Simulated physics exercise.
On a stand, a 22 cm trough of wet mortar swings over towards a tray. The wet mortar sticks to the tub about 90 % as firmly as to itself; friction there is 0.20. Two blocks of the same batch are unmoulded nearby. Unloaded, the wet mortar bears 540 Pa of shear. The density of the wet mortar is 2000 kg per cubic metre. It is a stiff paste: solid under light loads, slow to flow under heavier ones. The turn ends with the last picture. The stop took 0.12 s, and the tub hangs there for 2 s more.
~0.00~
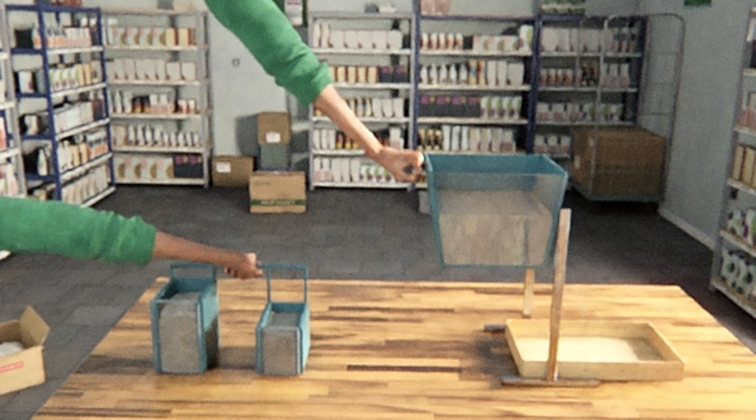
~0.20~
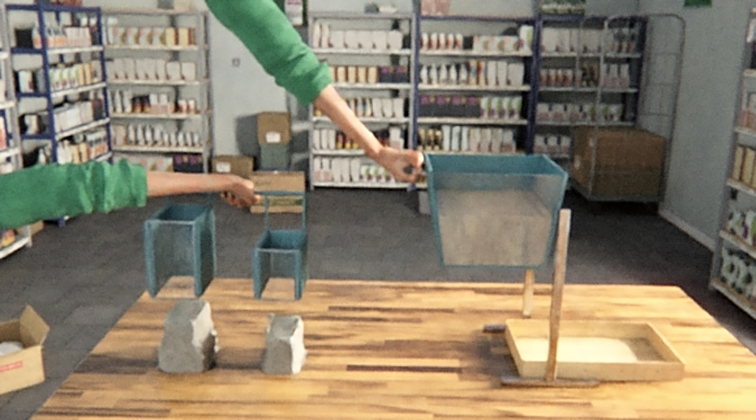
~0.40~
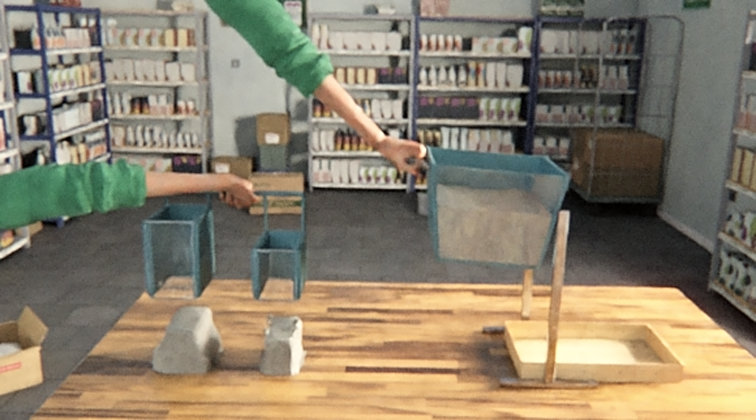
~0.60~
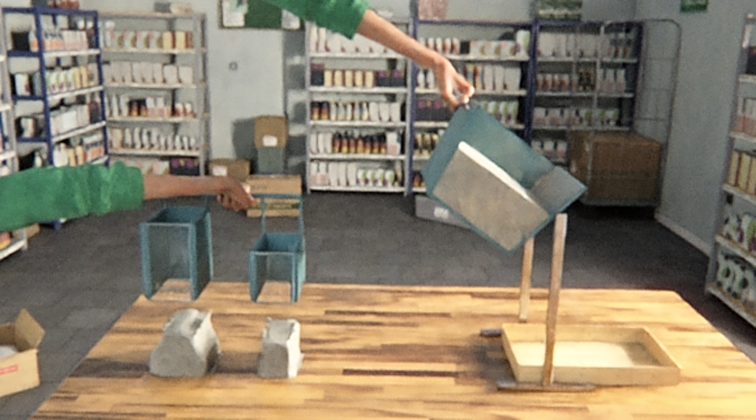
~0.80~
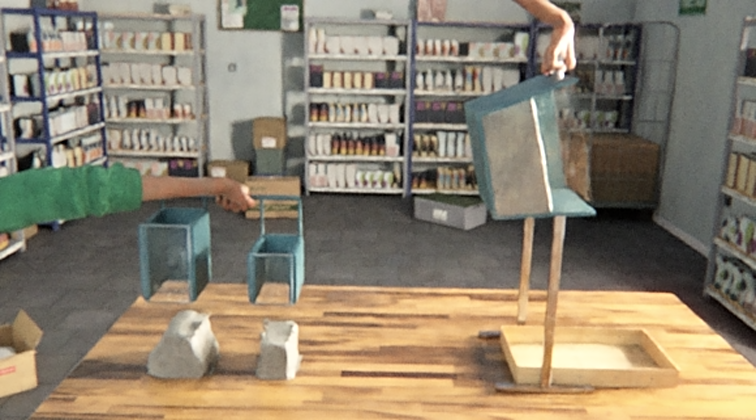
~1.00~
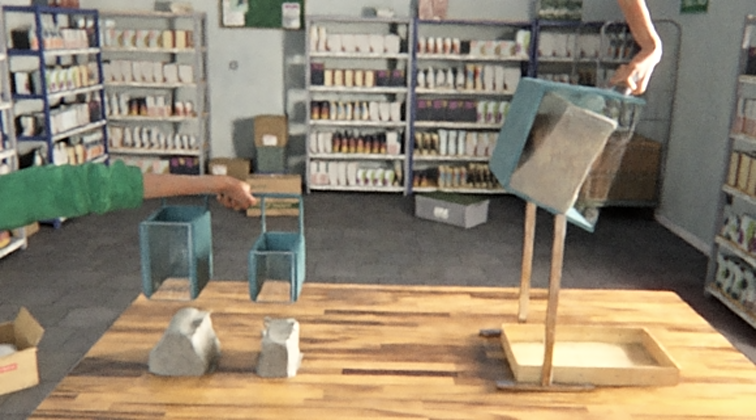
A green-sleeved arm lifted two teal moulds off grey blocks, which sagged, the left one more, while another hand swung a teal tub of wet mortar over to the right beyond upright on its wooden posts.
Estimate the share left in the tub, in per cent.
It comes to some 2 %.
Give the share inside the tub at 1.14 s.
Near 55 %.
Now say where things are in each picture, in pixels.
Handle-side rim at (433, 173), tilt 0 degrees; crest of the wet mortar at (549, 215); block heights 16 cm, 10 cm (left to right), in the first frame.
Handle-side rim at (433, 173), tilt 0 degrees; crest of the wet mortar at (549, 215); block heights 14 cm, 10 cm (left to right), in the second frame.
Handle-side rim at (436, 165), tilt 4 degrees; crest of the wet mortar at (443, 207); block heights 13 cm, 10 cm (left to right), in the third frame.
Handle-side rim at (481, 108), tilt 36 degrees; crest of the wet mortar at (463, 151); block heights 12 cm, 10 cm (left to right), in the fourth frame.
Handle-side rim at (577, 83), tilt 77 degrees; crest of the wet mortar at (528, 102); block heights 12 cm, 10 cm (left to right), in the fifth frame.
Handle-side rim at (643, 104), tilt 106 degrees; crest of the wet mortar at (569, 105); block heights 12 cm, 10 cm (left to right), in the sixth frame.
After 1.14 s, the tub is at 106 degrees and holds 57 %.
After 1.31 s, the tub is at 106 degrees and holds 25 %.
After 1.48 s, the tub is at 106 degrees and holds 9 %.
After 1.65 s, the tub is at 106 degrees and holds 2 %.
After 3.00 s, the tub is at 106 degrees and holds 2 %.
